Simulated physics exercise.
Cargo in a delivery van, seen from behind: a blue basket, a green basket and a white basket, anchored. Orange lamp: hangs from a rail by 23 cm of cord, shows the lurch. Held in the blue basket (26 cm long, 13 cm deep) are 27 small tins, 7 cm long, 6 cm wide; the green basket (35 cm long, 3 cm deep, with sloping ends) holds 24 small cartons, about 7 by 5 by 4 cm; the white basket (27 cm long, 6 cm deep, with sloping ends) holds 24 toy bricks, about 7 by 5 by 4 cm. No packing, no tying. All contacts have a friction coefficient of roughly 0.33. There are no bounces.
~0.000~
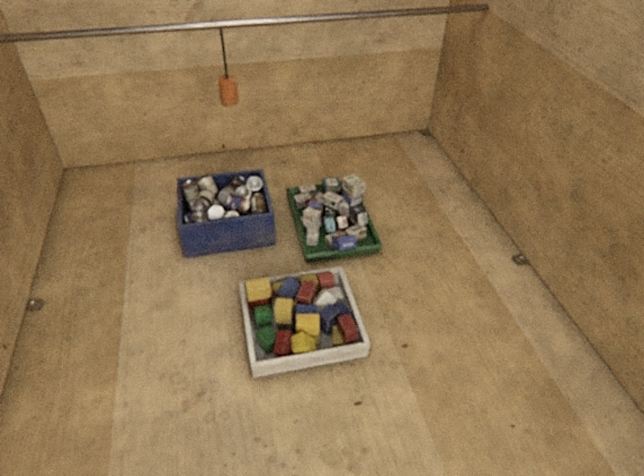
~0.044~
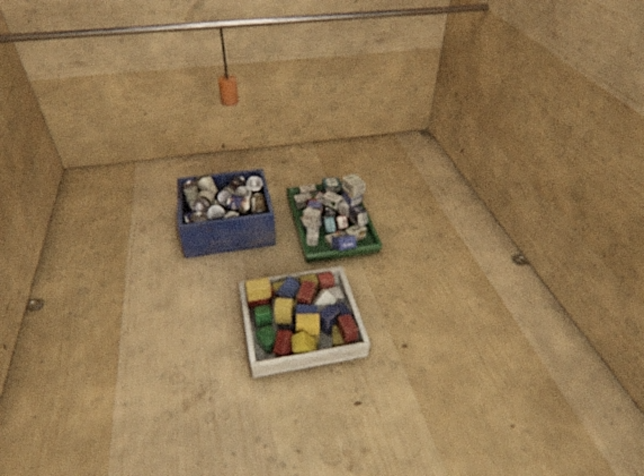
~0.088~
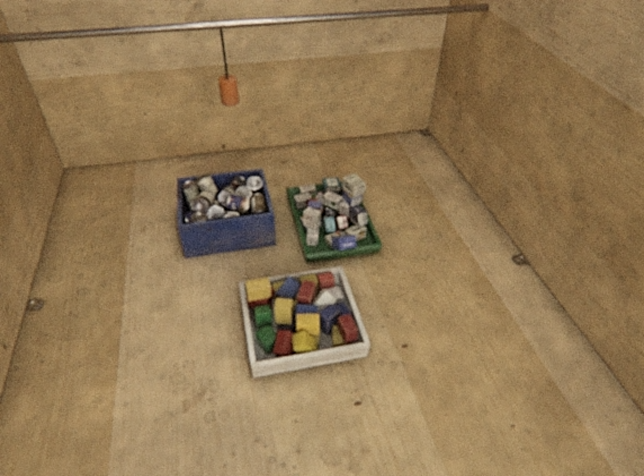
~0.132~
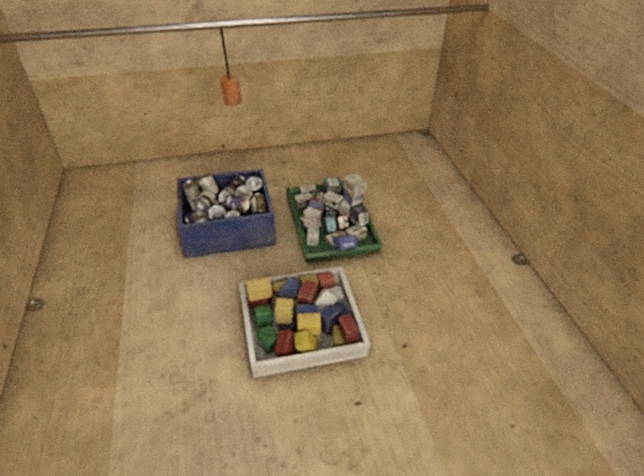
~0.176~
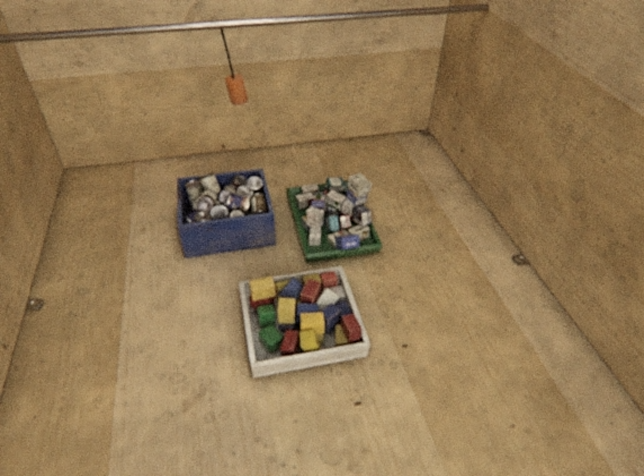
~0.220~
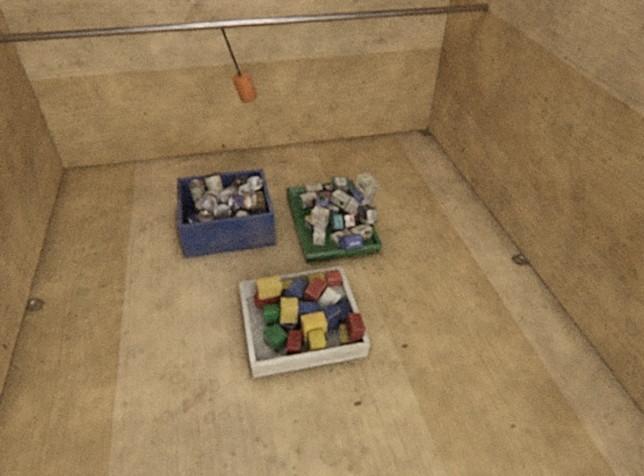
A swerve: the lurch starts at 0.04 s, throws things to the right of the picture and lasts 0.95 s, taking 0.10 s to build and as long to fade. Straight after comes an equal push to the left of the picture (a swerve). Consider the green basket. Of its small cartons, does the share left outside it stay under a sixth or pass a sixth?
It passes a sixth.
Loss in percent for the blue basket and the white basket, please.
I'd estimate blue basket near 5 and white basket near 10 per cent.
After 0.59 s, blue basket 27 in, 0 out, green basket 18 in, 6 out and white basket 23 in, 1 out.
After 1.06 s, blue basket 26 in, 1 out, green basket 16 in, 8 out and white basket 22 in, 2 out.
After 1.71 s, blue basket 25 in, 2 out, green basket 14 in, 10 out and white basket 22 in, 2 out.
Outcome (at 2.54 s), blue basket 25 in, 2 out, green basket 14 in, 10 out and white basket 22 in, 2 out. Asked share, 10 of 24, 42 per cent.
